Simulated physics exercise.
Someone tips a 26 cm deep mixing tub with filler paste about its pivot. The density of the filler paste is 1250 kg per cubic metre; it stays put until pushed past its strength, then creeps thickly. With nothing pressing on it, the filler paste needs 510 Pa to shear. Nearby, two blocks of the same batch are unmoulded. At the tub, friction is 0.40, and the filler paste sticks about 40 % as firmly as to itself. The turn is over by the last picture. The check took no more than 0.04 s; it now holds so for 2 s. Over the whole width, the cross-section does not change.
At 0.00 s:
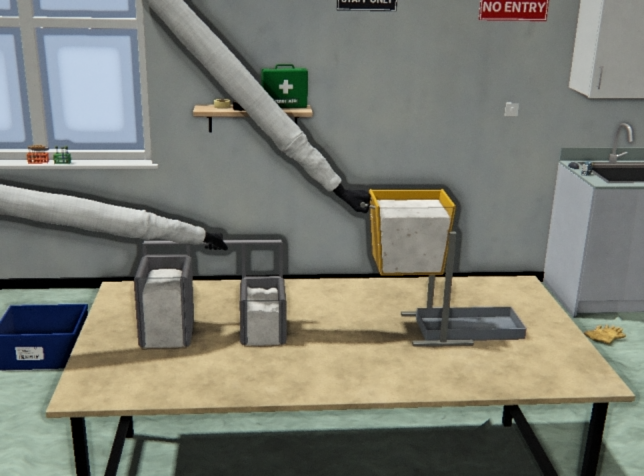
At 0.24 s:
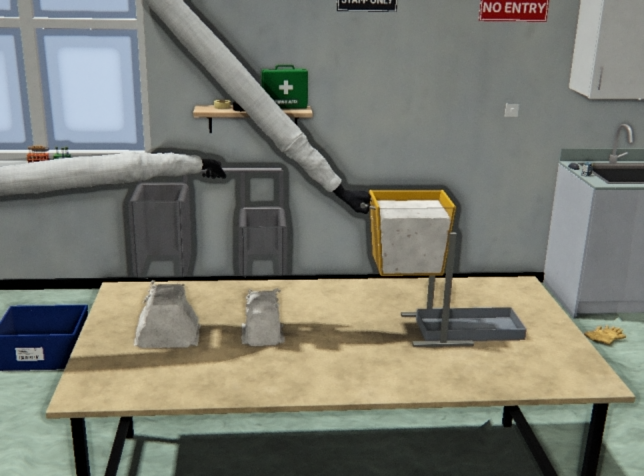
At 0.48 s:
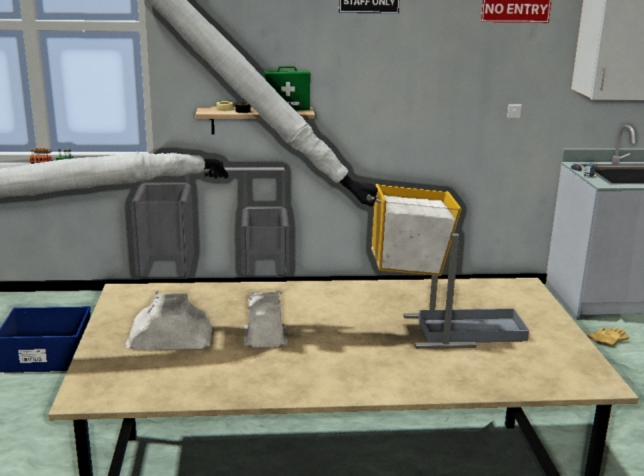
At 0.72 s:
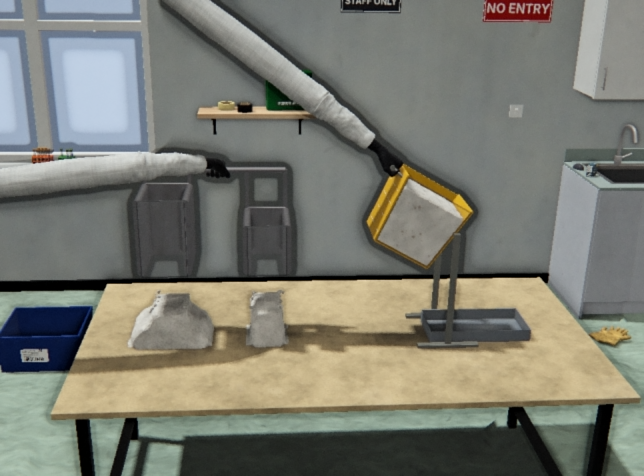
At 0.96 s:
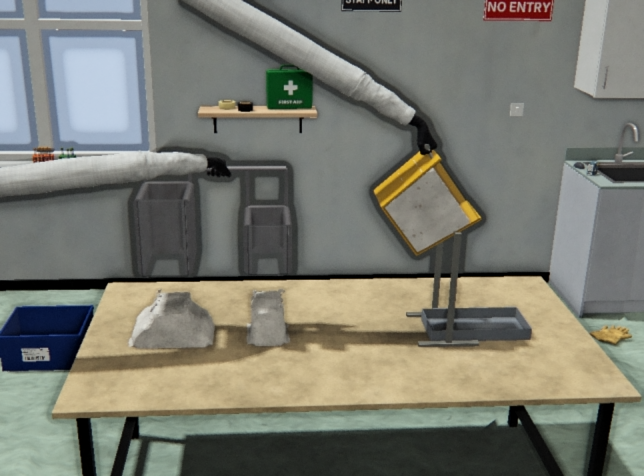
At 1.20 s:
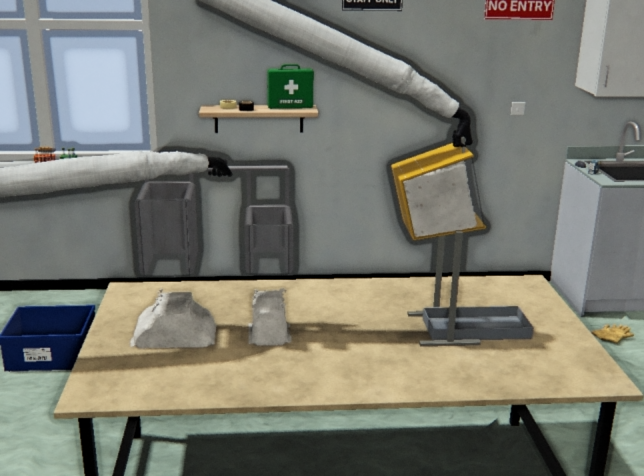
At a workbench, two grey blocks are unmoulded and slump before an arm tilts a yellow tub.
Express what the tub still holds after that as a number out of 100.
Something like 75 per cent.
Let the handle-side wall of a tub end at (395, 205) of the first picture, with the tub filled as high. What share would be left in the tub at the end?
Remaining in tub at end: Approx. 100 %.
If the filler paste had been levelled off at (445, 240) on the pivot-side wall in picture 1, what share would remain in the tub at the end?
It would be close to 100 percent.
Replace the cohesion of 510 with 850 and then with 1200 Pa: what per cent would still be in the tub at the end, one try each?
Respectively, close to 100 % and close to 100 %.
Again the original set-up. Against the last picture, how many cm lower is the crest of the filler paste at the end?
7 cm.
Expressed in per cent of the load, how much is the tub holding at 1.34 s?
Around 100 per cent.
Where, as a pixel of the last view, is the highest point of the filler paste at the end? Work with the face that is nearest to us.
Close to pixel (432, 185).
By 1.34 s, the tub is at 76 degrees and holds 99 %.
By 1.51 s, the tub is at 76 degrees and holds 89 %.
By 1.68 s, the tub is at 76 degrees and holds 81 %.
By 1.85 s, the tub is at 76 degrees and holds 76 %.
By 3.20 s, at the end, the tub is at 76 degrees and holds 75 %.
